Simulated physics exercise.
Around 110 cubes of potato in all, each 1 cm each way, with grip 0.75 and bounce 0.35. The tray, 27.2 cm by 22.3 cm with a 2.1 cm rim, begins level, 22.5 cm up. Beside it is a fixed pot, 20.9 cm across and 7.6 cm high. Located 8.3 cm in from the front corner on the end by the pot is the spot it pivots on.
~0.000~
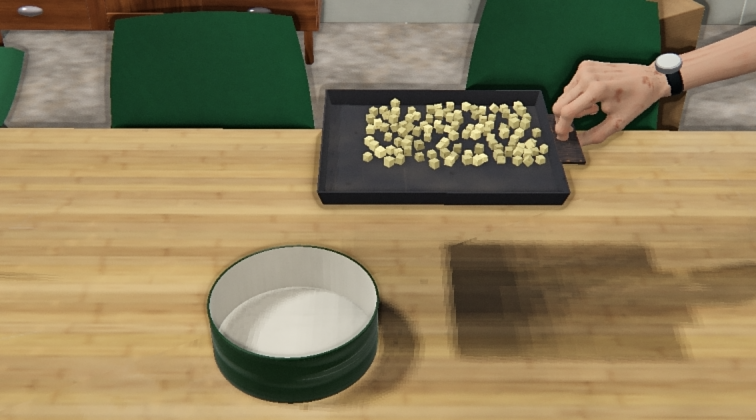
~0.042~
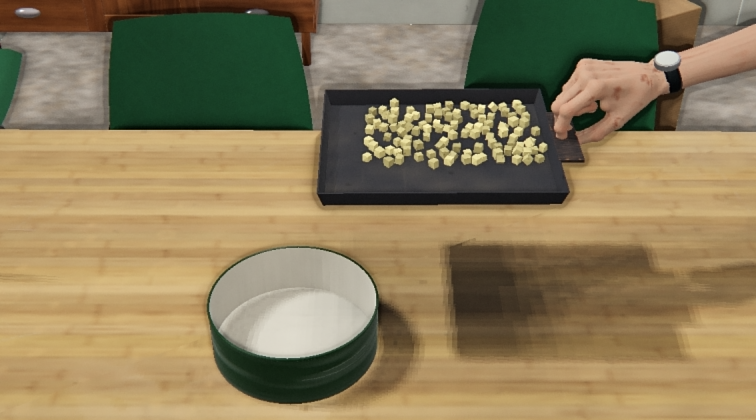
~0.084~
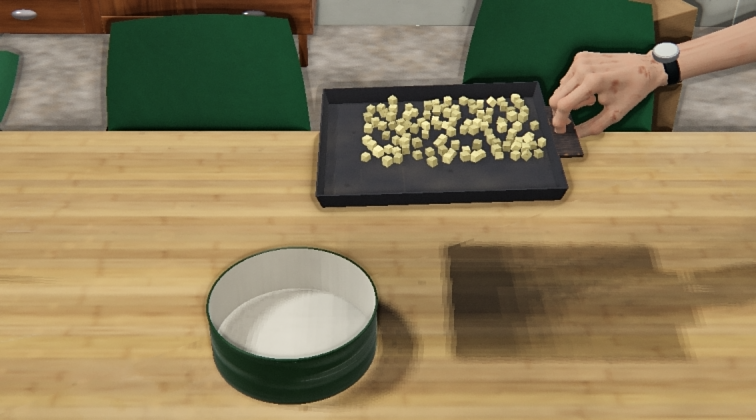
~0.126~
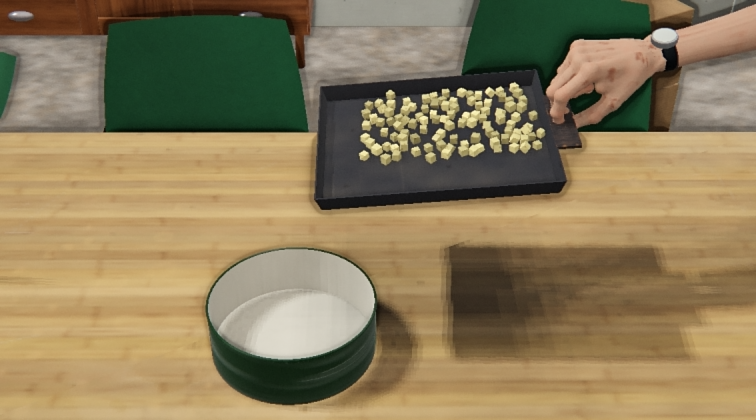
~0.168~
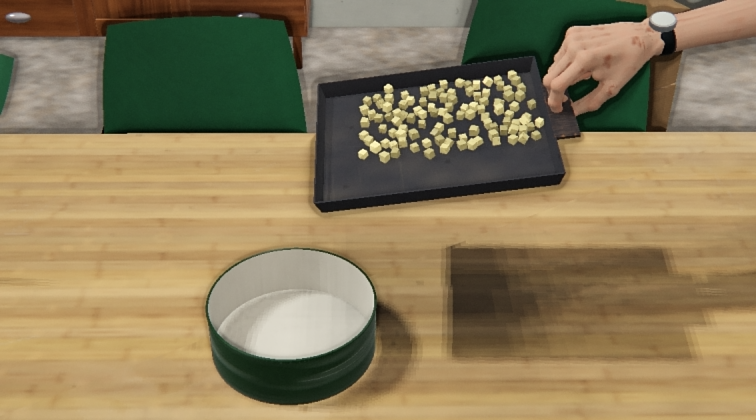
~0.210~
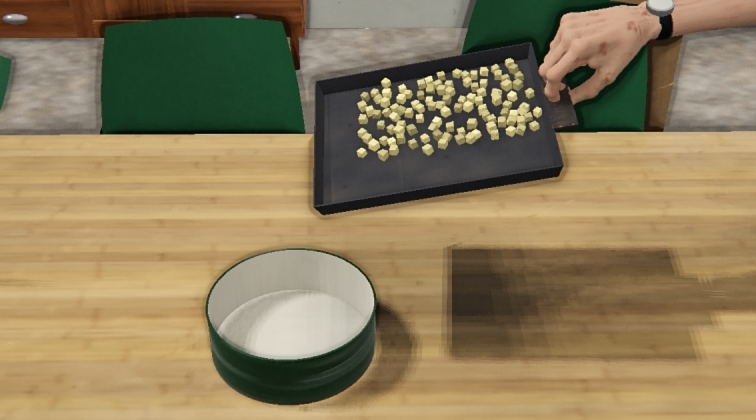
Hand tilting a dark tray of small pale cubes, raising its right side above a wooden table with a green pot.
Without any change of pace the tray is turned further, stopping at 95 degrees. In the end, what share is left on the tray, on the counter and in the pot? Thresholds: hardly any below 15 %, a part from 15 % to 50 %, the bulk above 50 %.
One by one: Left on the tray: It's going to get a small sliver of the load. Counter: It's going to get a small sliver of the load. Pot: It's going to get the main portion of the load.
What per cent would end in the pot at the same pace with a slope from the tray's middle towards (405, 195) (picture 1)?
Estimate: Near 75 per cent.
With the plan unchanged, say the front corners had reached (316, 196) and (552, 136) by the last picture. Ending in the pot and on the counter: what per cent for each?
In the pot: 65 per cent; on the counter: 35 per cent.
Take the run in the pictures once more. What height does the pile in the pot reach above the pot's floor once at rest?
2.0 cm.
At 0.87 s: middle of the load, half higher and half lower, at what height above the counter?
The halfway mark sits at about 14 cm.
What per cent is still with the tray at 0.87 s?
I'd put it at roughly 35 per cent.
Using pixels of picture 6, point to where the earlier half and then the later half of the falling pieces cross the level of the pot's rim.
At roughly (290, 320) first, later on at (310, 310).
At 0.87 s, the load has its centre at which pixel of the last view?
I reckon close to (305, 268).
After 0.61 s, tilt 54 degrees; the tray holds 100 %, the pot 0 %.
Then, at 0.87 s, tilt 79 degrees; the tray holds 35 %, the pot 25 %.
After 1.24 s, tilt 95 degrees; the tray holds 0 %, the pot 95 %.
At rest (2.0 s), tray 0 %, counter 0 %, pot 100 %.
